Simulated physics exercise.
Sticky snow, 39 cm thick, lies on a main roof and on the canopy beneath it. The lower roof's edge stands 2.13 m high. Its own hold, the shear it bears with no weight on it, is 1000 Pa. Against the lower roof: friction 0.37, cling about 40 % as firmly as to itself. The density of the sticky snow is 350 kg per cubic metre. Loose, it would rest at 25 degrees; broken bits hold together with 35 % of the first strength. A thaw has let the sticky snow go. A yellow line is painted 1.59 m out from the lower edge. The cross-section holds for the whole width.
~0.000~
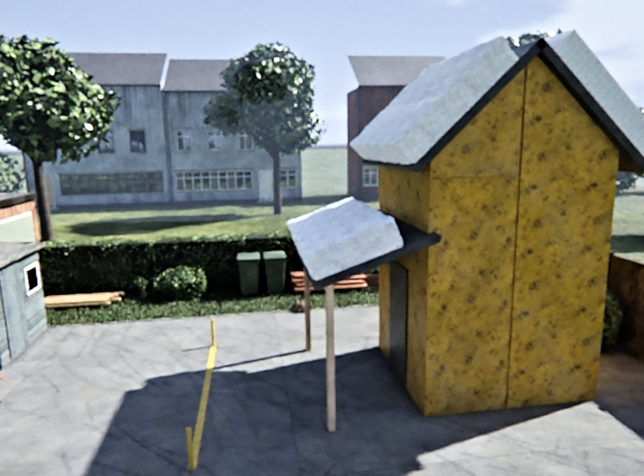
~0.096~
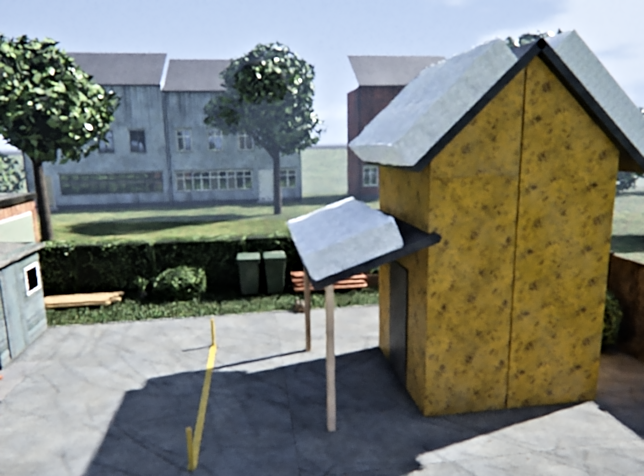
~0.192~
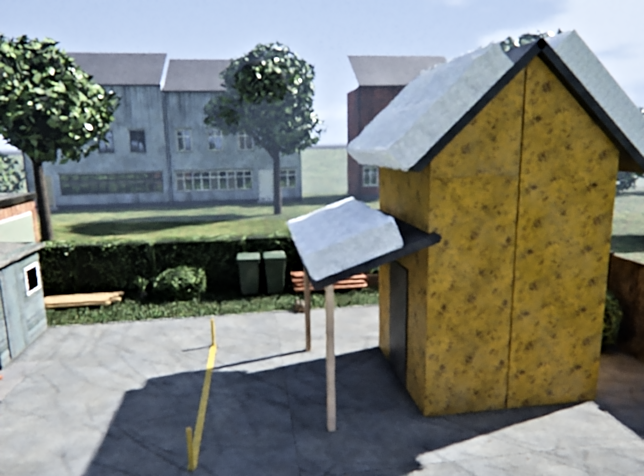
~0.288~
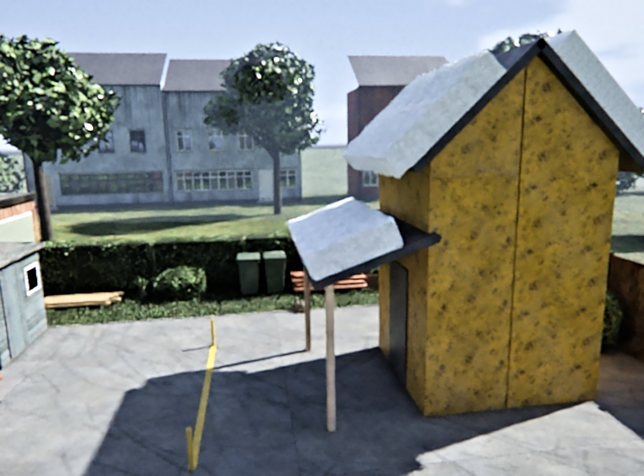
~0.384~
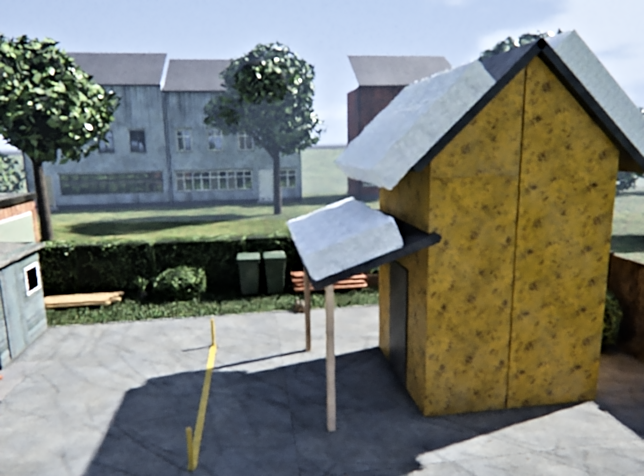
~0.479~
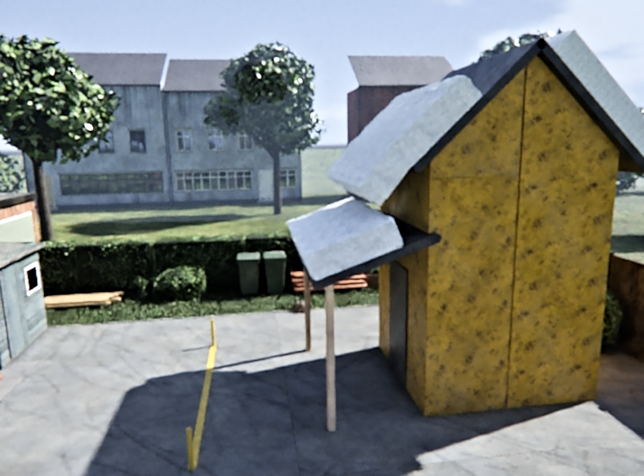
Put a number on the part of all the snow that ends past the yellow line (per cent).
About 36 %.
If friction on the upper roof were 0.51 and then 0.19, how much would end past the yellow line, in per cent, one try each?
In turn about 20 %, 35 %.
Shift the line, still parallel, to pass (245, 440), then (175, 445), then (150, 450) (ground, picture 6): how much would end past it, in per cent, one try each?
In turn about 60 %, 25 %, 20 %.
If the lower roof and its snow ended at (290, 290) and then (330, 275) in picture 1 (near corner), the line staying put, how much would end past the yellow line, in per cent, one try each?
In that order: 35 %, 35 %.
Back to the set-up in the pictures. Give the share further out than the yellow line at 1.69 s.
About 25 %.
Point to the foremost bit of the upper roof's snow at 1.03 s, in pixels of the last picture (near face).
Around (262, 262).
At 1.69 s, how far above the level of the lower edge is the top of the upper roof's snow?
Roughly 0.5 m.
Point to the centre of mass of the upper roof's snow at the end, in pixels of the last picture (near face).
At about (191, 419).
After 1.03 s, none is below the lower edge and 0 % is past the line.
After 1.69 s, 75 % is below the lower edge and 25 % is past the line.
After 2.34 s, 77 % is below the lower edge and 36 % is past the line.
After 3.00 s, 77 % is below the lower edge and 36 % is past the line.
After 3.30 s, at the end, 77 % is below the lower edge and 36 % is past the line.
